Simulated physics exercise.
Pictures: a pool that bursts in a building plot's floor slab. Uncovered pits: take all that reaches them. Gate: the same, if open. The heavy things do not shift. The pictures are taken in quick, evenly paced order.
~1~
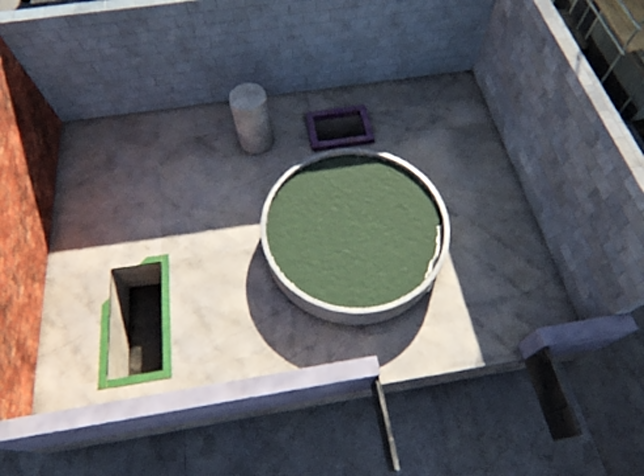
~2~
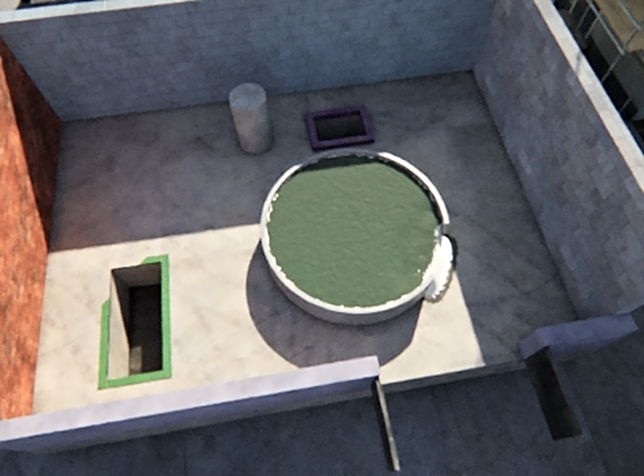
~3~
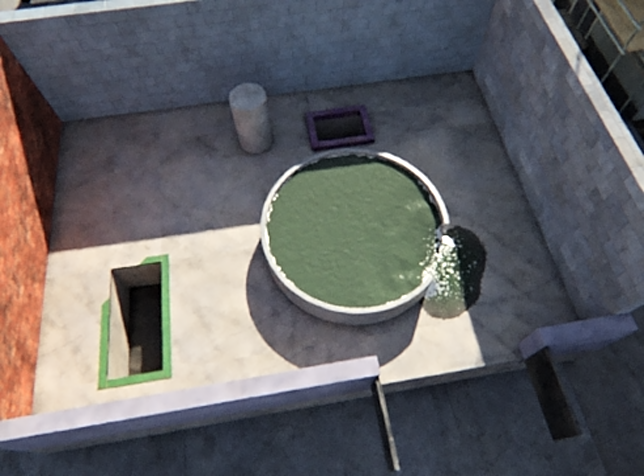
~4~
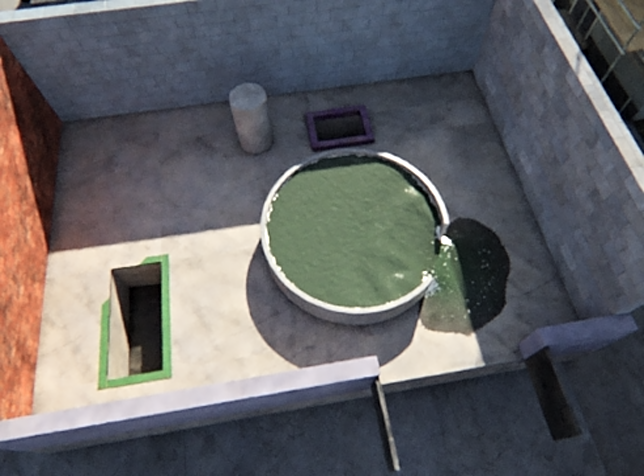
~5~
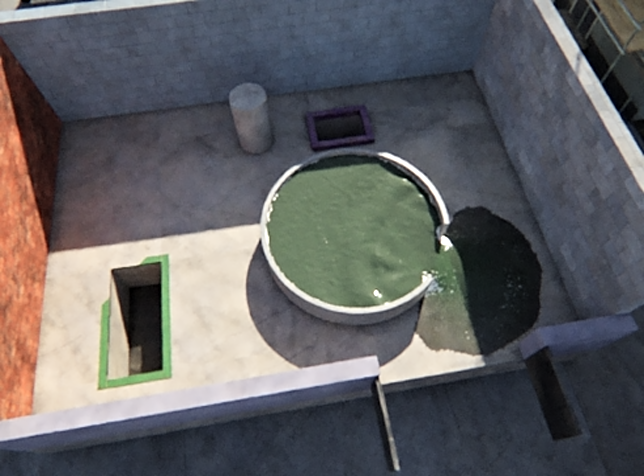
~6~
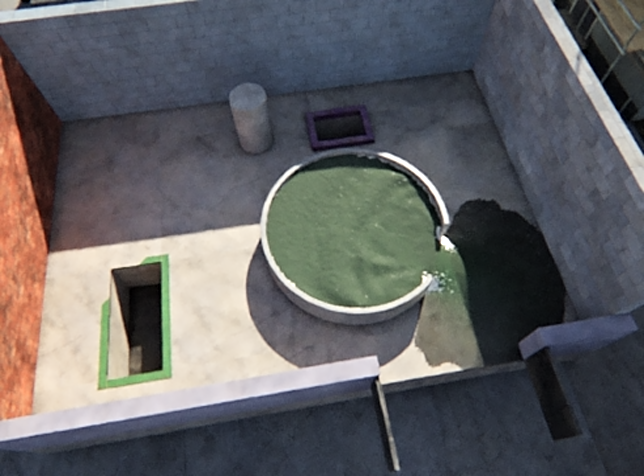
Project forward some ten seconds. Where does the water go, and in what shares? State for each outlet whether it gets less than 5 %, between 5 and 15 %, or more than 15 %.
One by one: The gate will not stay within fifteen per cent; the green pit will not reach five per cent; the purple pit will not reach five per cent.
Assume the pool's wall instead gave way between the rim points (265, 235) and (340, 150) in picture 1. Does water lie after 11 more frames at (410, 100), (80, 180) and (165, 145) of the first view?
Point 1: Unwetted; point 2: Inundated; point 3: Inundated.
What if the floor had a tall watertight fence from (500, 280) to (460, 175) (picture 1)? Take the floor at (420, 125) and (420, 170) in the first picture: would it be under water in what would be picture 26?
Submerged, then submerged.
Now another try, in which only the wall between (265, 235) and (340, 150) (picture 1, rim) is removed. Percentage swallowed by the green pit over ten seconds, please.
Green 25 %.
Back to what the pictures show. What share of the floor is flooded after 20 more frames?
Around 25 in a hundred.
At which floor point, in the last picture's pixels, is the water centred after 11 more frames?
The centre of mass sits at about (392, 250).
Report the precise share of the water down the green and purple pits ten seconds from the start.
The first comes to roughly 0 percent, the second to roughly 0 percent.
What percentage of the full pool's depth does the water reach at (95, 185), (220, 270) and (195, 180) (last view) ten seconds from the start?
At the three places, in the order asked: Around 2, 0 and 2 per cent.
A moment on, water covers 10 % of the floor; the gate 1 %, the green pit 0 %, the purple pit 0 %.
Next, water covers 15 % of the floor; the gate 3 %, the green pit 0 %, the purple pit 0 %.
Then, water covers 25 % of the floor; the gate 8 %, the green pit 0 %, the purple pit 0 %.
Later, water covers 35 % of the floor; the gate 17 %, the green pit 0 %, the purple pit 0 %.
In the end, water covers 55 % of the floor; the gate 27 %, the green pit 0 %, the purple pit 0 %.
